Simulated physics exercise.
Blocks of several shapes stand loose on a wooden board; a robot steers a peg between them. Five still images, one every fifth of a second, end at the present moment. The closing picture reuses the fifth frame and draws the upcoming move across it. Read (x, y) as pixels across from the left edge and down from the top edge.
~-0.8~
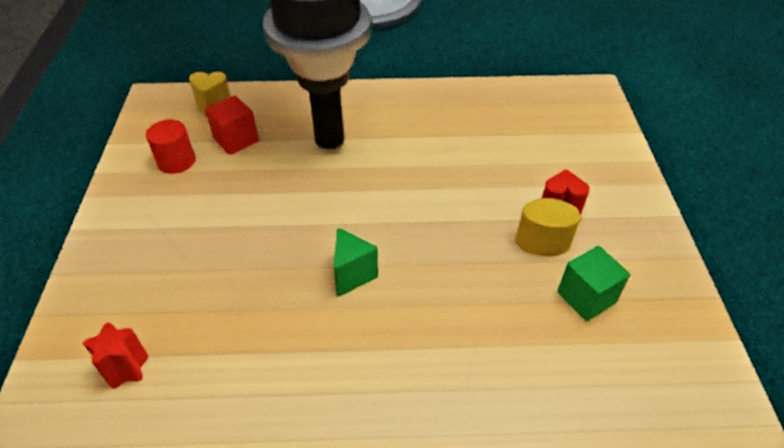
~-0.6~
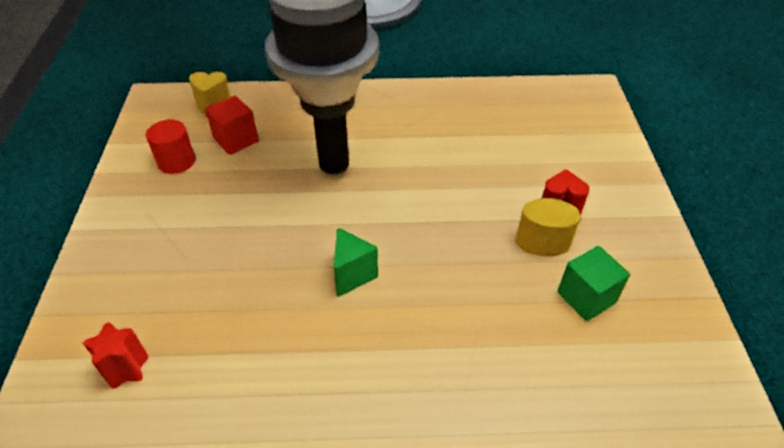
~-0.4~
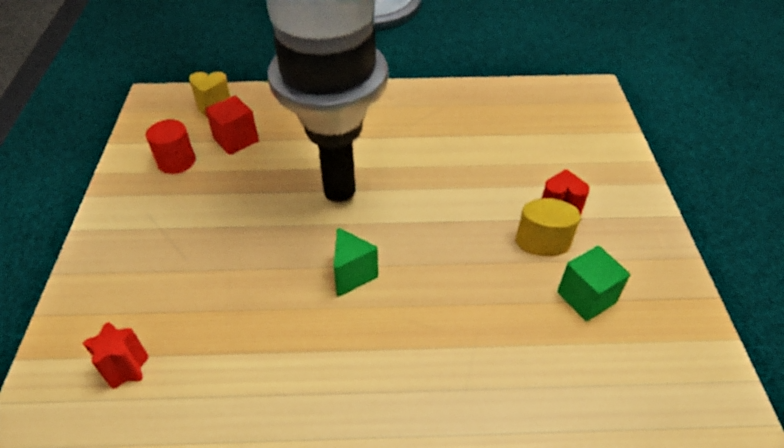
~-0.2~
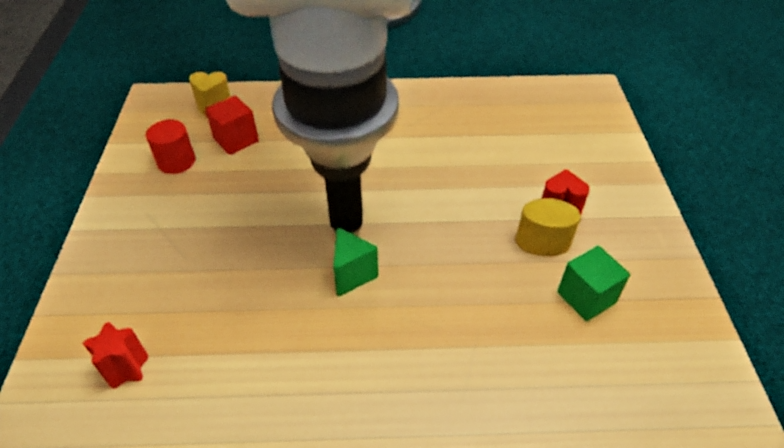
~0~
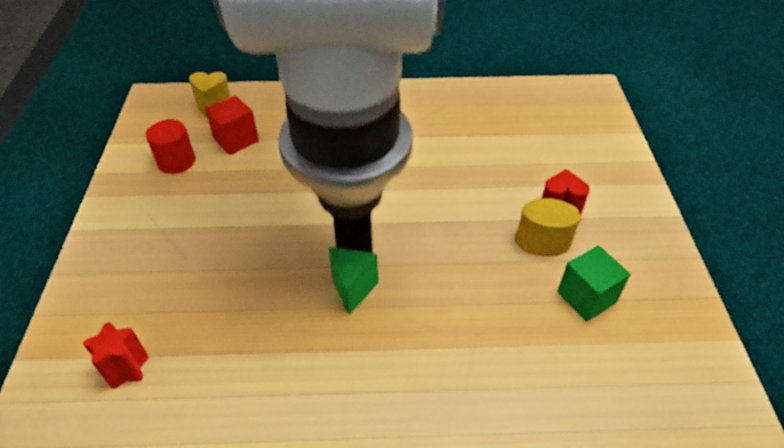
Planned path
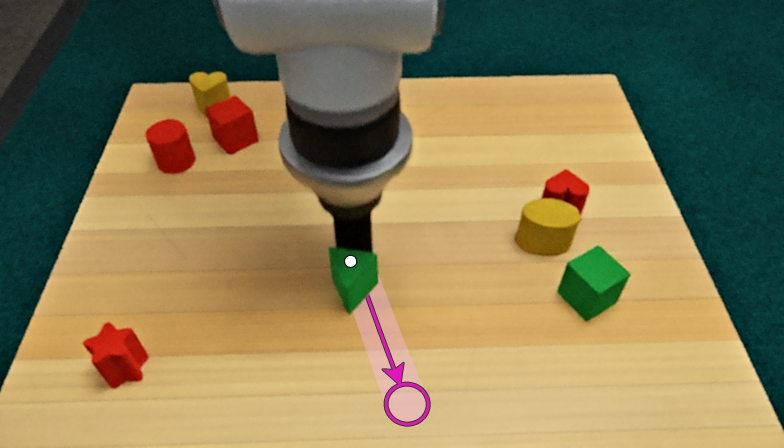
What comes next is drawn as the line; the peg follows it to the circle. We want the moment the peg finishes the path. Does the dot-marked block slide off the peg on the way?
Yes, it checks out.
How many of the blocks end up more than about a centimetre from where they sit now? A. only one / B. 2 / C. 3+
My pick is A.
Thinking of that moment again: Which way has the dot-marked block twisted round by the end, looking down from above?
Looking down on the board, it turns clockwise.
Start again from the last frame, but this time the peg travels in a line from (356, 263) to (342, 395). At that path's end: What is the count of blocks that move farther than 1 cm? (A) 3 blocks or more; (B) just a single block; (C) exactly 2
It's B.
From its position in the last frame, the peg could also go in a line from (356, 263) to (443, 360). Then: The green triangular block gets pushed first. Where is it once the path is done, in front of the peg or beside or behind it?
Once the path is finished, the green triangular block lies beside or behind the peg.
Drawn move, from (356, 263) to (407, 404); the dot is on the green triangular block.
The first path, step by step. One third of the way, peg at (370, 299); green triangular block at (359, 308), turned 20° clockwise.
Two thirds of the way, peg at (387, 345); green triangular block at (358, 348), turned 40° clockwise.
At the end, peg at (407, 398); green triangular block at (355, 357), turned 60° clockwise.
